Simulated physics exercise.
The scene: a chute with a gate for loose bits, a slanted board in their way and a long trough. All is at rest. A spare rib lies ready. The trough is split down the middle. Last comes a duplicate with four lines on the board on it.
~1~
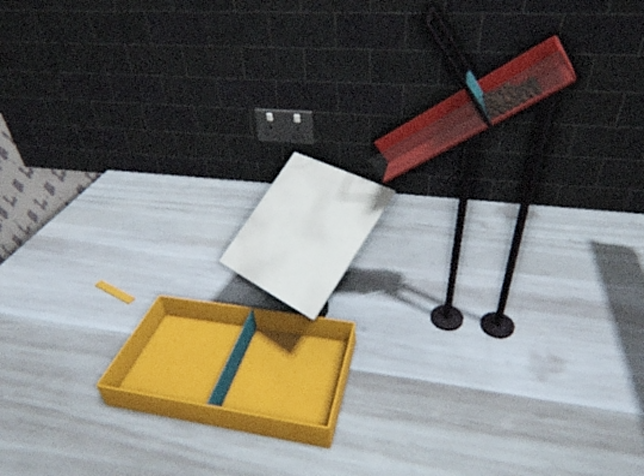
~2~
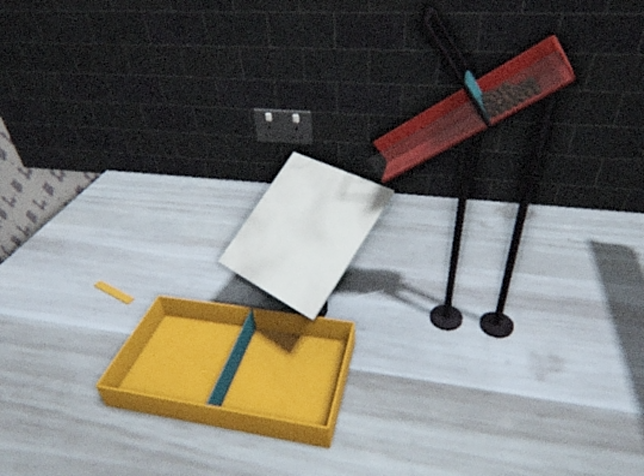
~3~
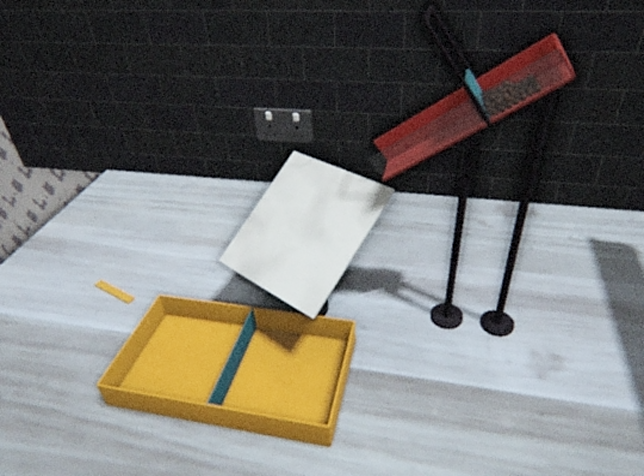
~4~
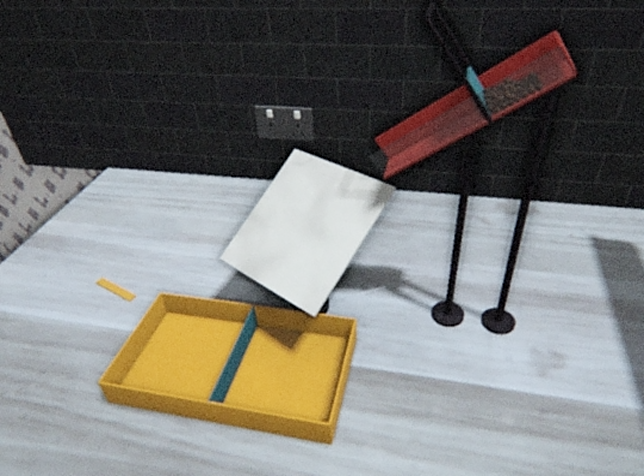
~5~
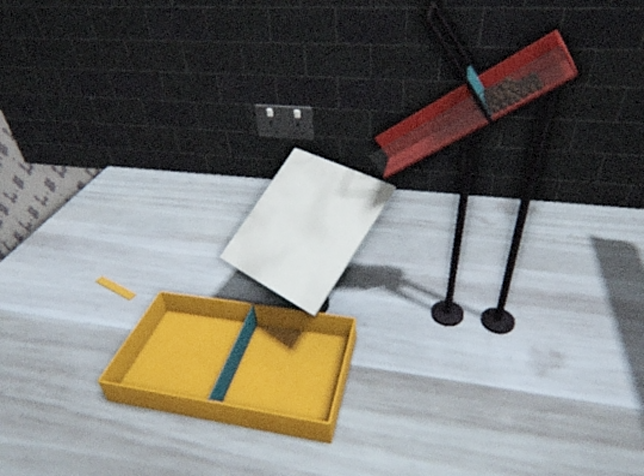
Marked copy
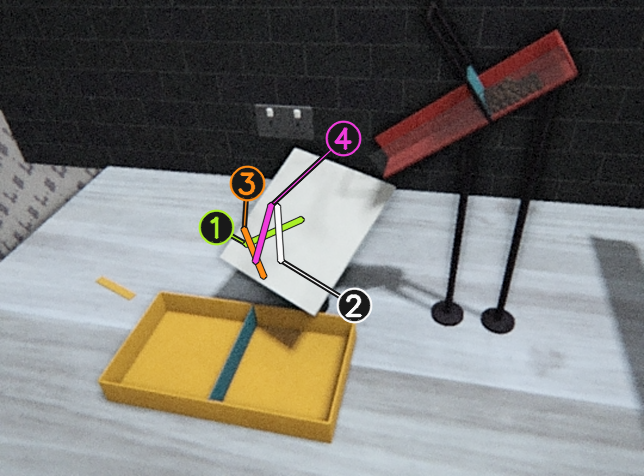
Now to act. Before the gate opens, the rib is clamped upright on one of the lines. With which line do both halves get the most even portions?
Choose 4.
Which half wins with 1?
Left.
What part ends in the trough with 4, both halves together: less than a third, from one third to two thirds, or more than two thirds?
Line 4 gives more than two thirds.
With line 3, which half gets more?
More lands on the right.
On the marked copy, line 1 from (301, 219) to (246, 244); line 2 from (277, 206) to (280, 260); line 3 from (244, 229) to (263, 276); line 4 from (271, 205) to (255, 261).
Choosing 1, of what is caught, most in the left half, about a quarter in the right.
Choosing 2, of what is caught, a small part in the left half, most in the right.
Choosing 3, of what is caught, a small part in the left half, most in the right.
Choosing 4, of what is caught, about half in the left half, about half in the right.
